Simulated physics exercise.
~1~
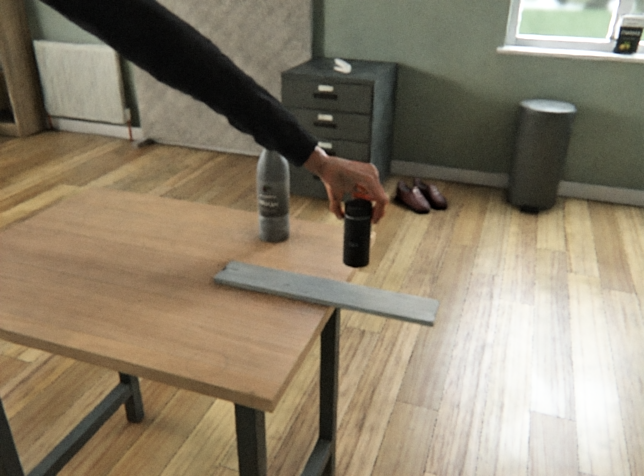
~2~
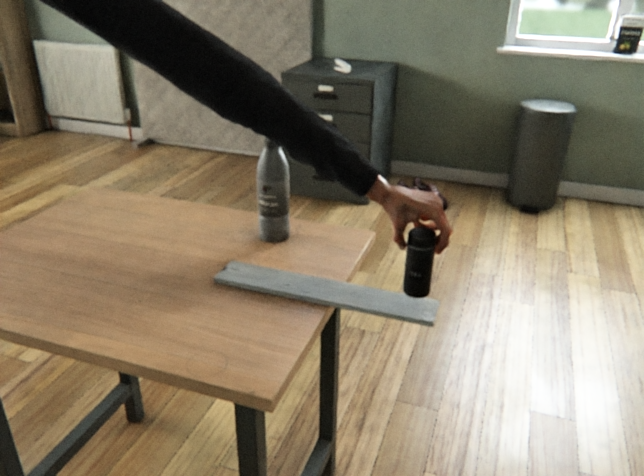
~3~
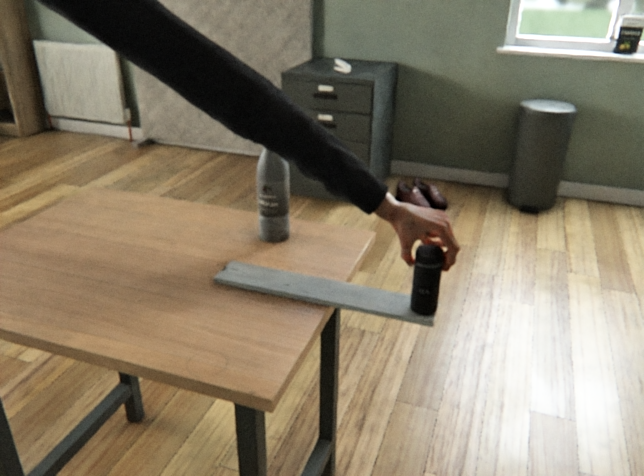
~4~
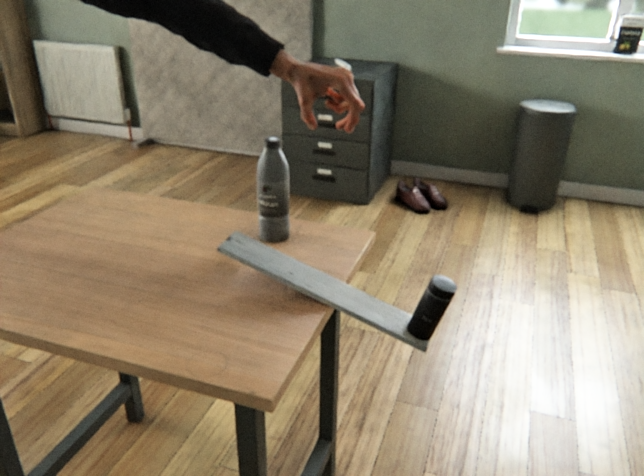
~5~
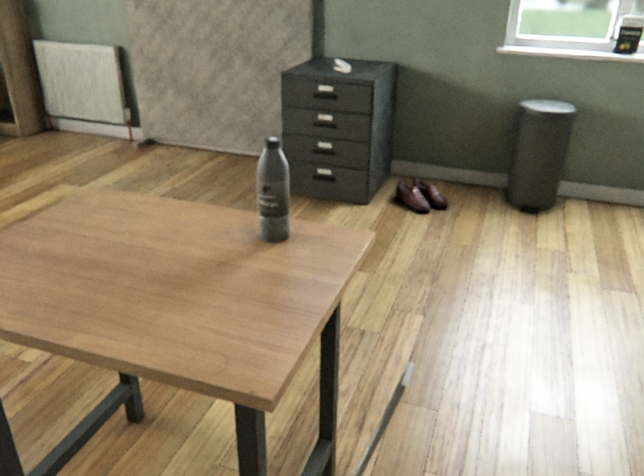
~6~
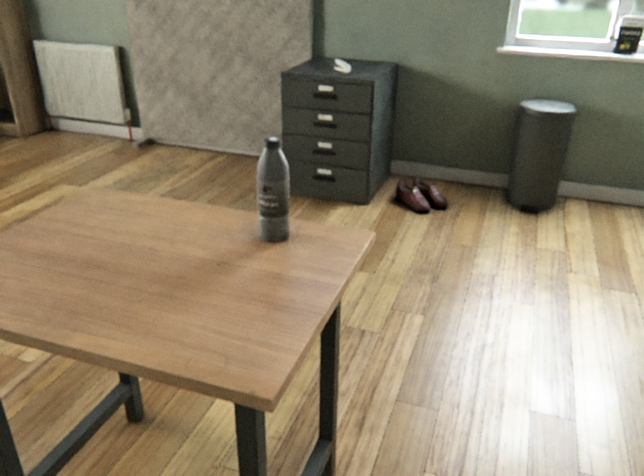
At first, a grey plank juts past the right edge of a wooden table, with a grey bottle standing nearby, while a hand holds a black shaker upright above the plank. The hand moves the shaker to the right and lowers it onto the plank's overhanging end. Then it lets go and draws back, and the plank tilts down on the right with the shaker leaning on it. The plank tips off the edge and drops beside the table. At the end, plank and shaker are both out of sight, and the bottle still stands on the table.
